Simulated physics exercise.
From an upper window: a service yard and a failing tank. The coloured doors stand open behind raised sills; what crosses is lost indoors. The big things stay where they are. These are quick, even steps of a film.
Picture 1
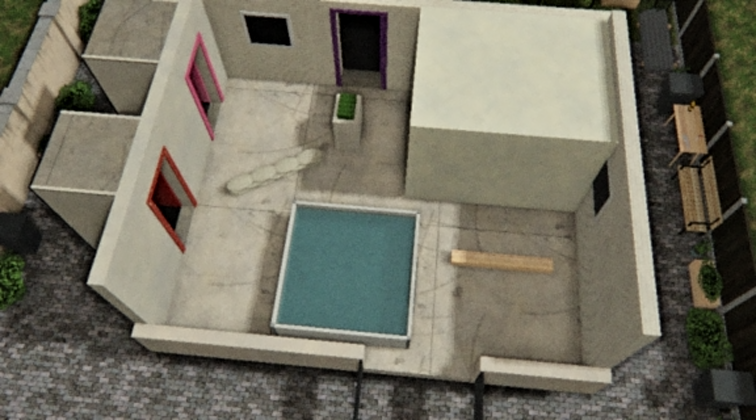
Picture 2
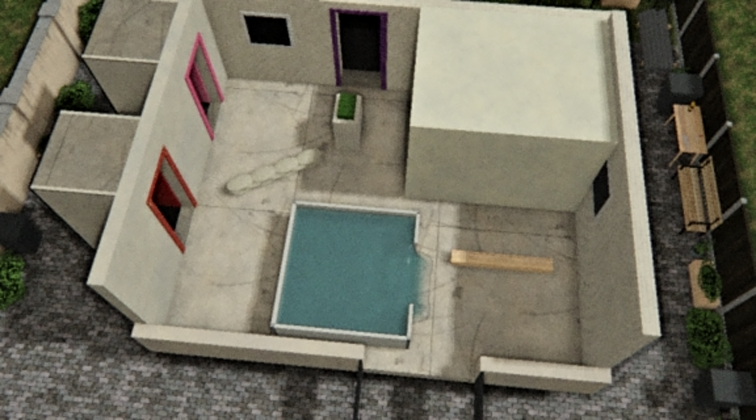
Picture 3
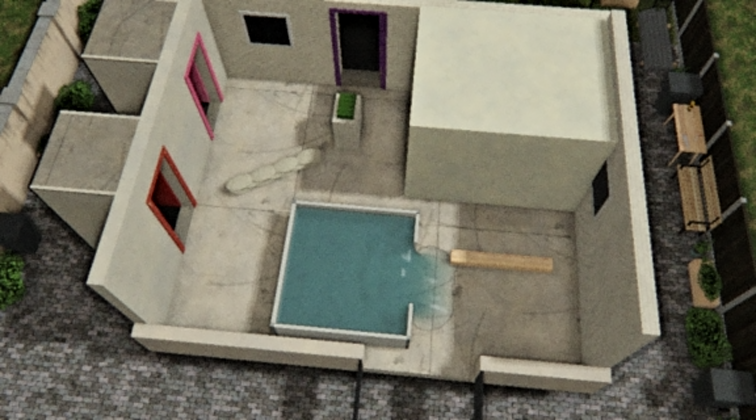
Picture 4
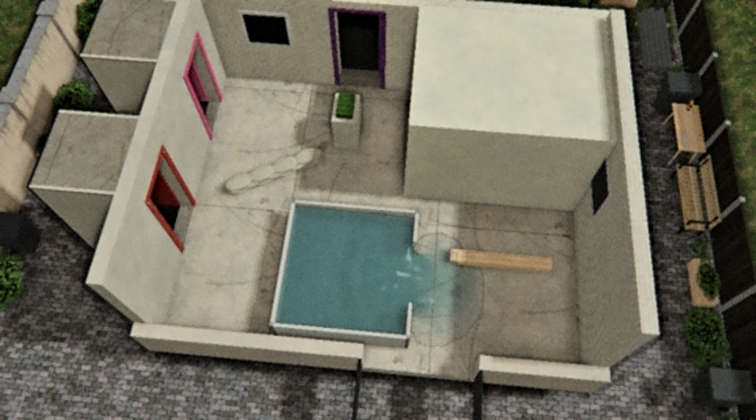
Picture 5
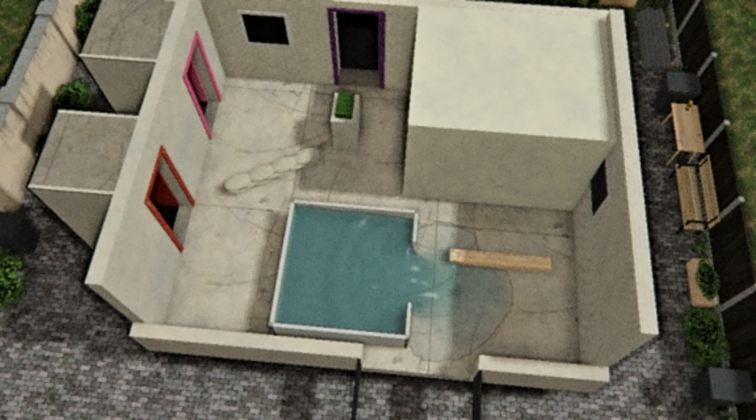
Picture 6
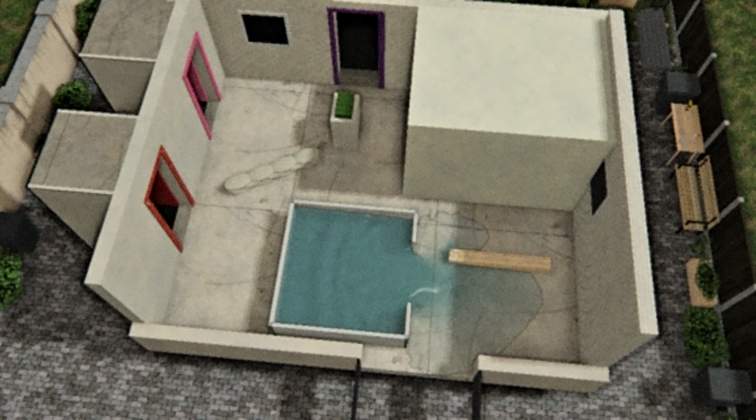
Water broke out through a gap in the right side of the square tank in the walled yard, then spread rightward across the concrete floor in a widening puddle, reaching around the wooden beam.
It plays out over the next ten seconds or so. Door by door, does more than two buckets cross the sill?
The pink door stays under that; the purple door stays under that; the red door stays under that.
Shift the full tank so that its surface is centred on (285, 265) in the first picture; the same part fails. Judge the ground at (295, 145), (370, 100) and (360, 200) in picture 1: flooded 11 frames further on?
One after the other: Dry, clear, no water.
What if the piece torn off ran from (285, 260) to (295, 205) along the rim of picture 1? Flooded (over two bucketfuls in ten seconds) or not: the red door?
One by one: The red one is over.
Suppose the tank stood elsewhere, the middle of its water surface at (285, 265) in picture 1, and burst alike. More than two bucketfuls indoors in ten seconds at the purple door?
My reading: The purple one keeps below it.
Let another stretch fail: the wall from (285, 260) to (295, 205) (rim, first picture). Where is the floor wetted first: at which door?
First comes the one in red.
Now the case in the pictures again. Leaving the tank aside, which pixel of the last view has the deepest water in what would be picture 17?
At about (571, 364).
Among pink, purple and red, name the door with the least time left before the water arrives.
The red door.
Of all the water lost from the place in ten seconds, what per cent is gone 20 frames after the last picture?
Close to 5 %.
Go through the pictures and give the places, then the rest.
The first frame shows the tank at (349, 268) is whole and still.
In the second frame, water pours out at (411, 281) and has run to (417, 318).
In the third frame, water pours out at (411, 281) and has run to (448, 261).
In the fourth frame, water pours out at (410, 281) and has run to (478, 272).
In the fifth frame, water pours out at (409, 280) and has run to (508, 289).
In the sixth frame, water pours out at (409, 280) and has run to (536, 304).
A moment on, water covers 25 % of the floor; the pink door not reached, the purple door not reached, the red door not reached.
Next, water covers 30 % of the floor; the pink door not reached, the purple door not reached, the red door not reached.
Then, water covers 30 % of the floor; the pink door not reached, the purple door not reached, the red door not reached.
Later, water covers 45 % of the floor; the pink door not reached, the purple door not reached, the red door not reached.
In the end, water covers 65 % of the floor; the pink door not reached, the purple door not reached, the red door wet at the sill, nothing in.
